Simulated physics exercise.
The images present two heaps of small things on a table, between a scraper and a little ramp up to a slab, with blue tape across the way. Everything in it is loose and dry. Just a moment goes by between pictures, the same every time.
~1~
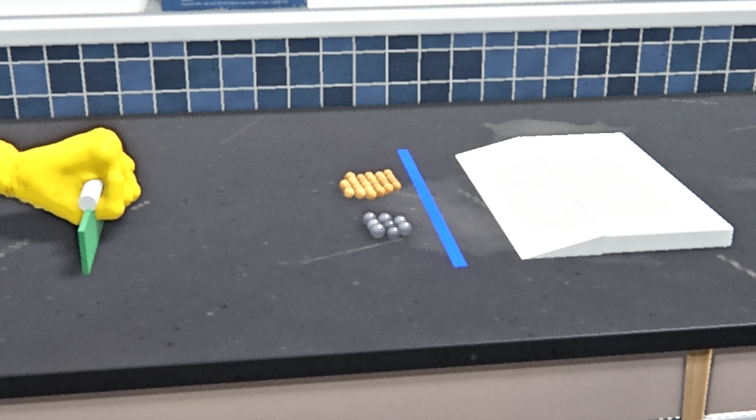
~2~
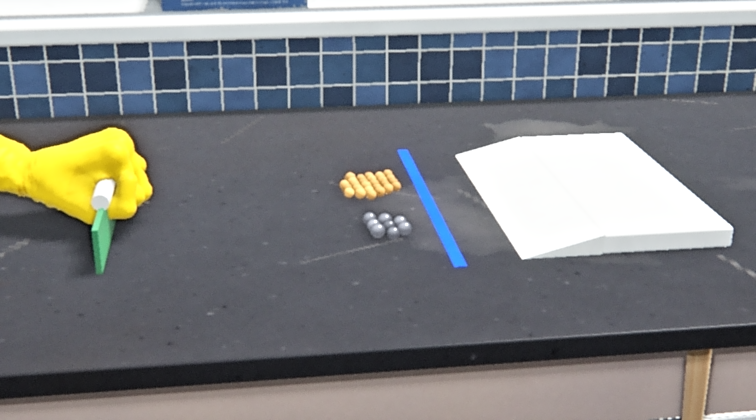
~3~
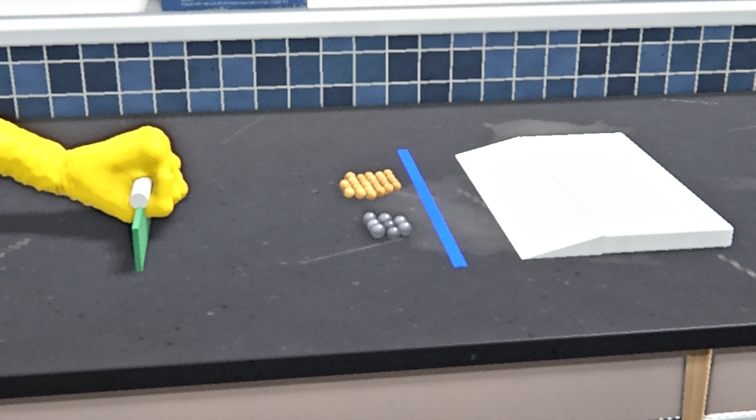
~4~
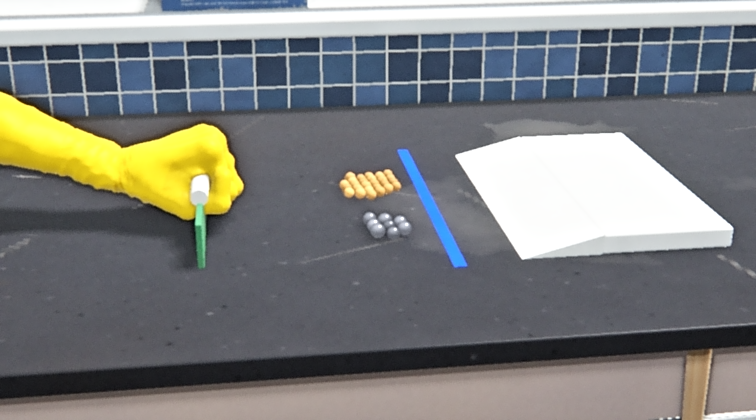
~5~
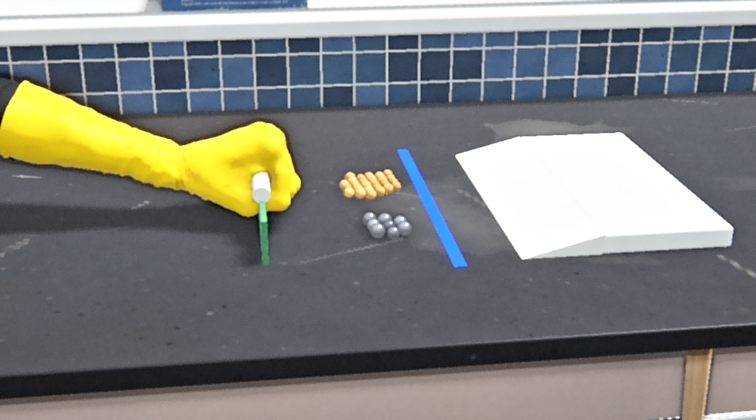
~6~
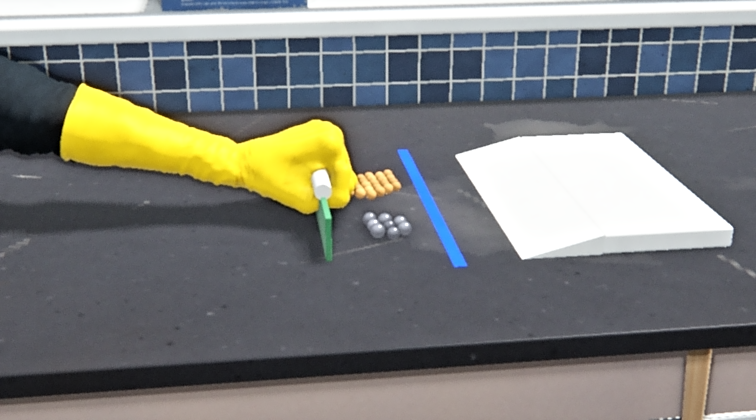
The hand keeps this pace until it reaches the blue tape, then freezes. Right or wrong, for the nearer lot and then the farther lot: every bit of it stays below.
Nearer lot: Wrong; farther lot: Wrong.
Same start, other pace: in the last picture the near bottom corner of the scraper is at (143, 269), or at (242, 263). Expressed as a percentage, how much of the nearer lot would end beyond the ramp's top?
First some 0, then 80 per cent.
Then, 0.08 s past the last view, scraper still moving, near (394, 166); nearer lot all short of the ramp; farther lot all short of the ramp.
Then, 0.17 s past the last view, scraper stopped at the blue tape; nearer lot about half on the ramp, about half short of the ramp; farther lot about a quarter on the ramp, most short of the ramp.
Then, 0.45 s past the last view, scraper stopped at the blue tape; nearer lot all past the top; farther lot most past the top, a small part on the ramp.
Finally, scraper stopped at the blue tape; nearer lot all past the top; farther lot nearly all past the top, a small part short of the ramp.
